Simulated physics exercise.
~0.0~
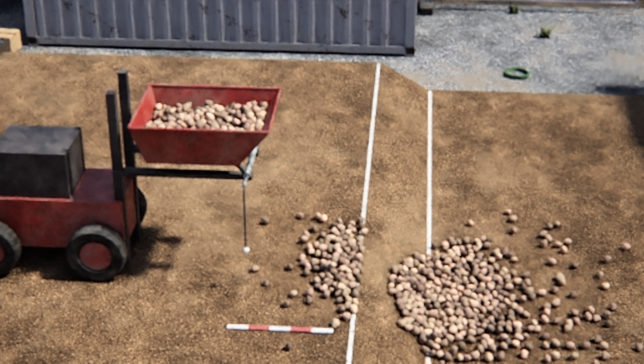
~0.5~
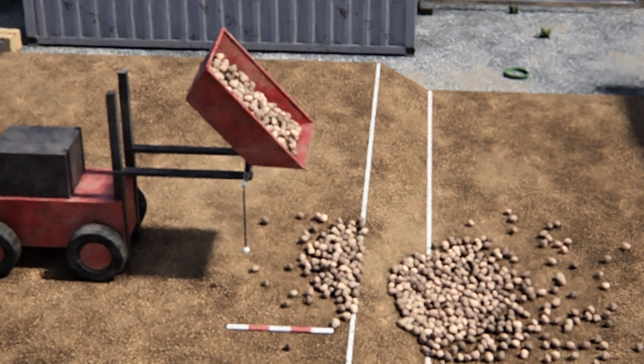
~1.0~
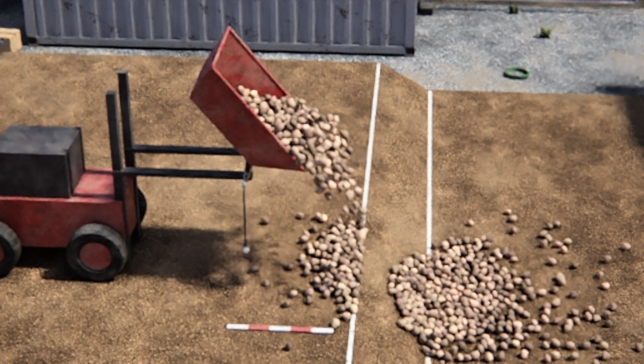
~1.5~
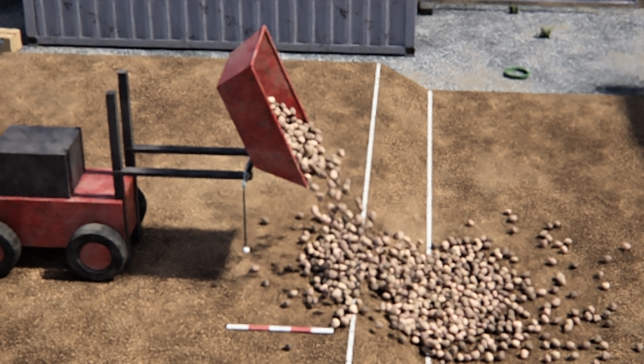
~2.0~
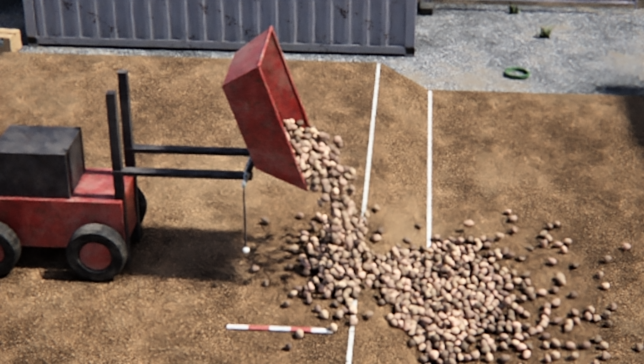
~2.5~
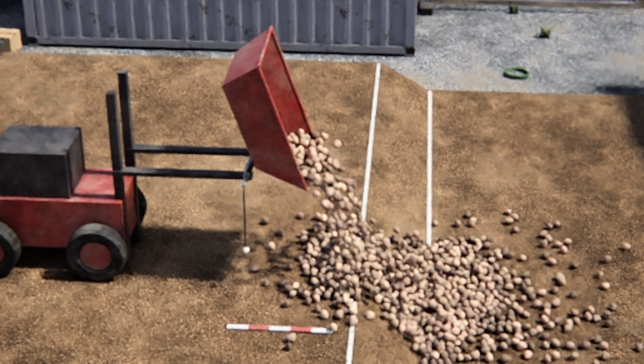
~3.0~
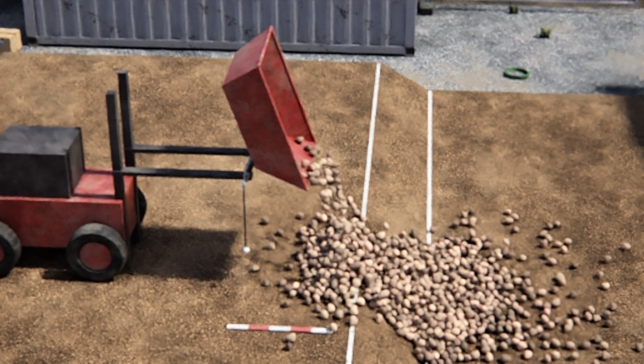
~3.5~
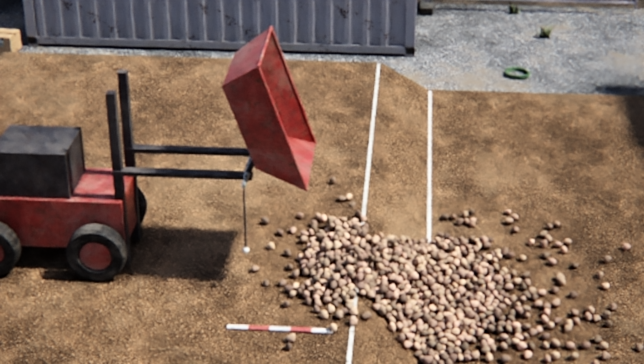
Red forklift skip tipping in stages, pouring pale brown stones down a bank until empty, the new heap merging with the old.
